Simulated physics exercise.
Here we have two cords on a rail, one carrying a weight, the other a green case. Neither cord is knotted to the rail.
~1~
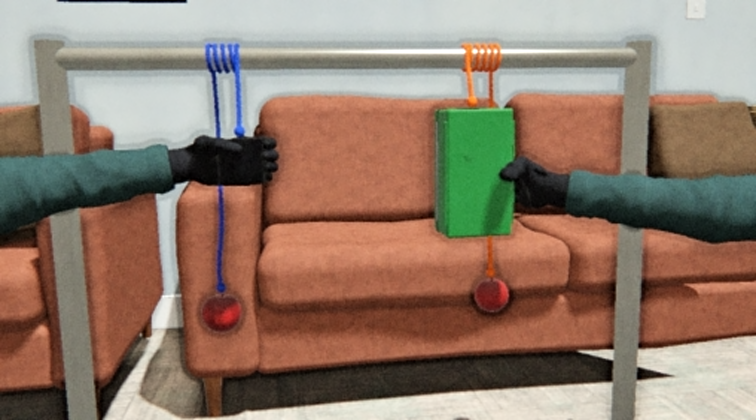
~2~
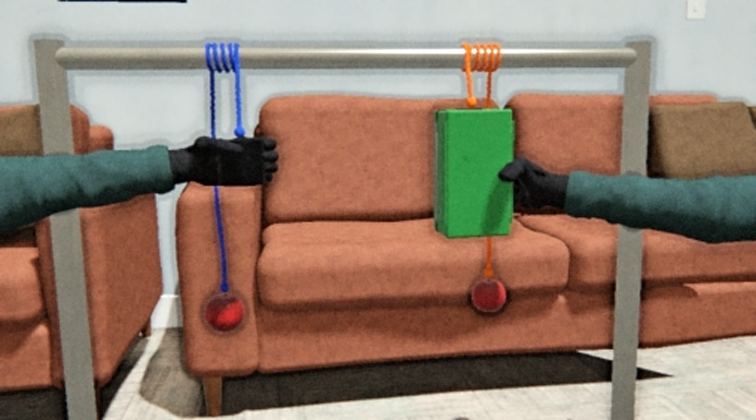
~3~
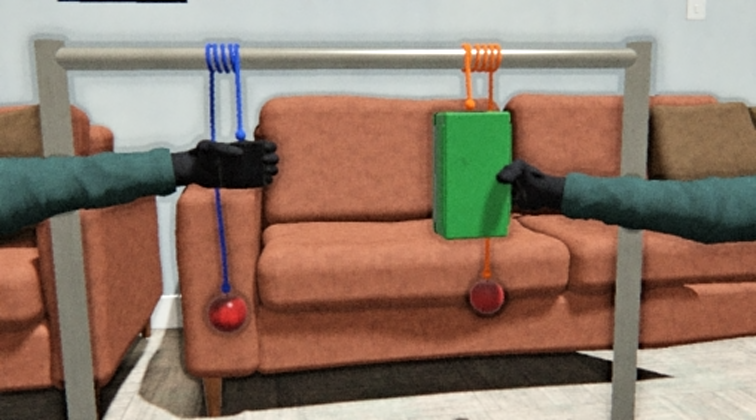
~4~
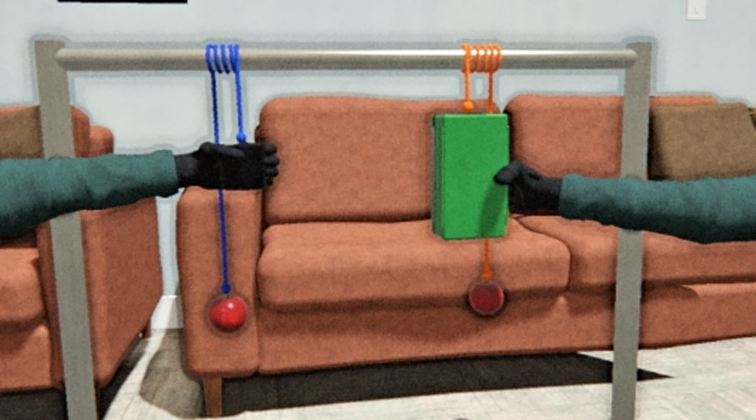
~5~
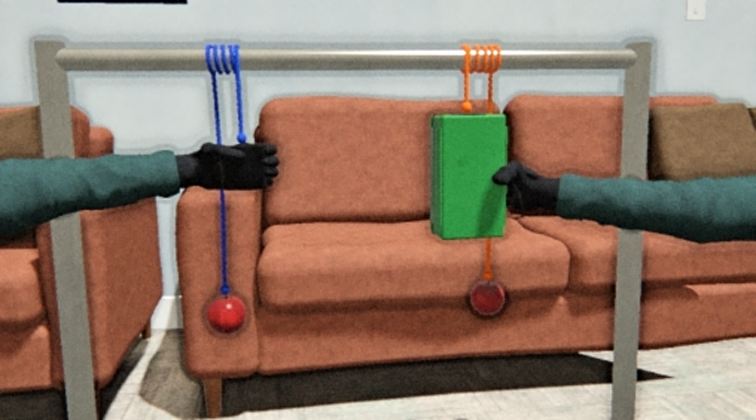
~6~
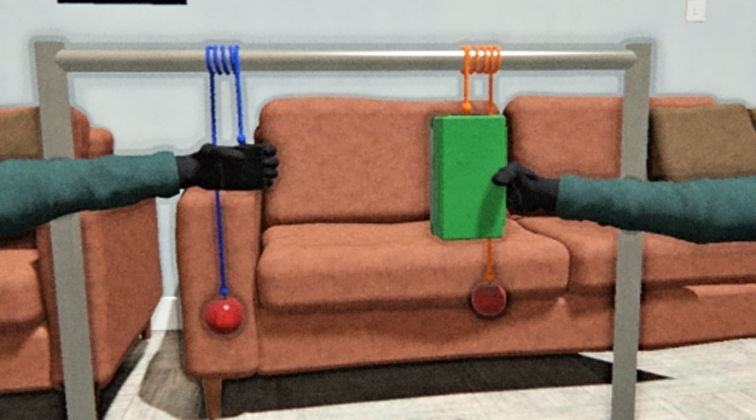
Two gloved hands stay beside hanging cords as the apples and green case shift slightly.
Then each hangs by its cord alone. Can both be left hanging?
The weight is held; the green case keeps its height.
Then, 0.52 s after the last picture, weight hanging near (240, 167); green case hanging near (469, 171).
Then, 1.04 s after the last picture, weight hanging near (242, 166); green case hanging near (473, 164).
At rest, weight hanging near (241, 166); green case hanging near (468, 169). The weight keeps its height and the green case stays hanging.
